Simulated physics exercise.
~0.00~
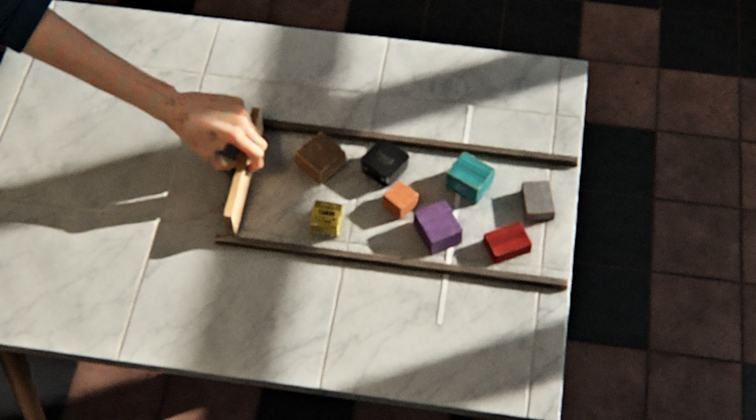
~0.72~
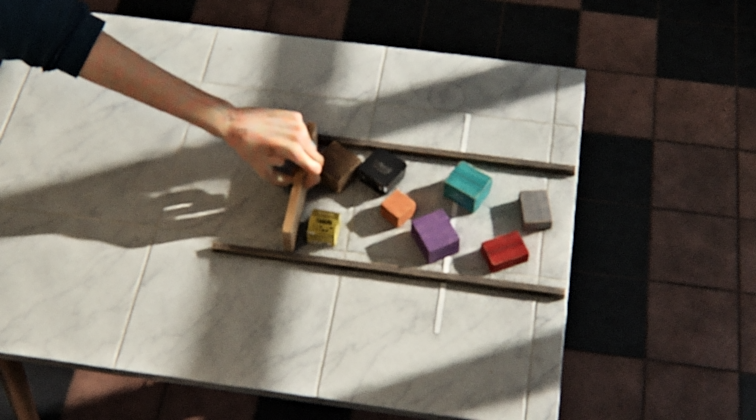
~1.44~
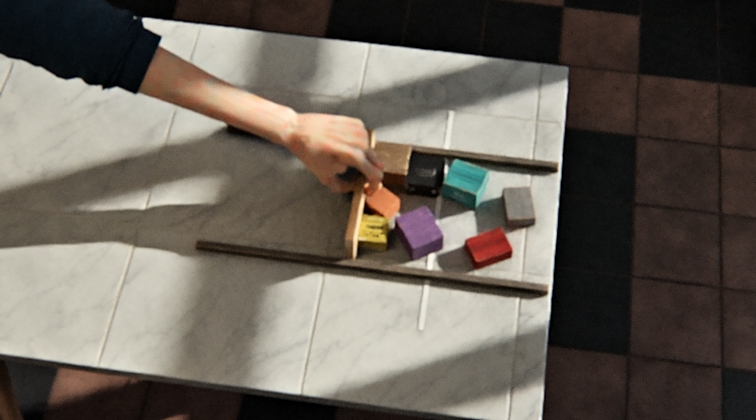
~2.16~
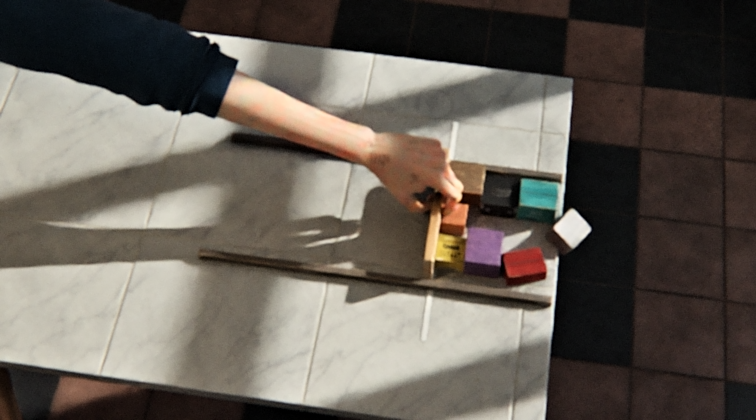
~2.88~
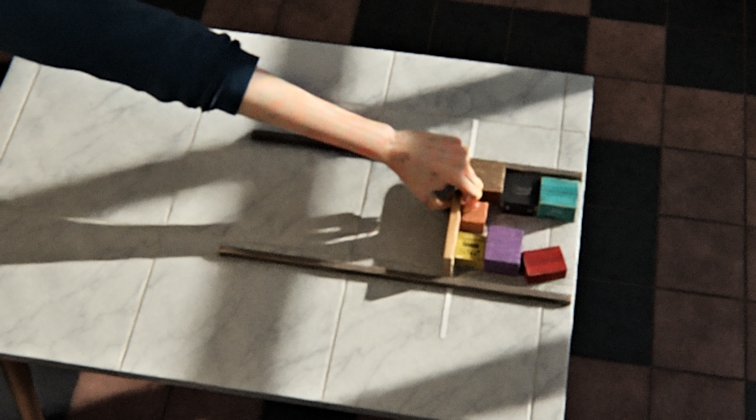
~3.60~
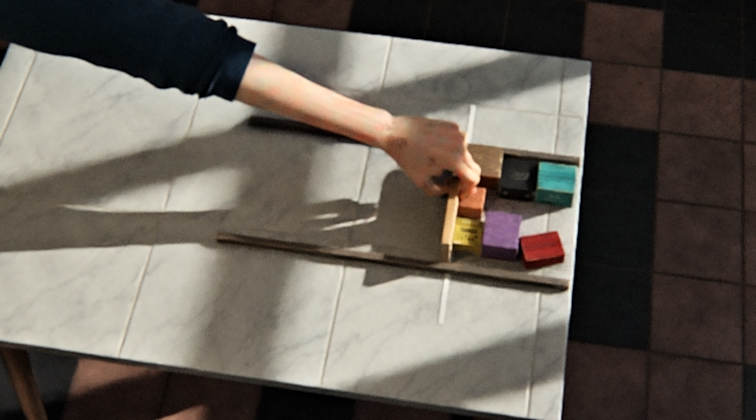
A hand pushes a board rightward, bunching colourful blocks together until the grey one falls off.
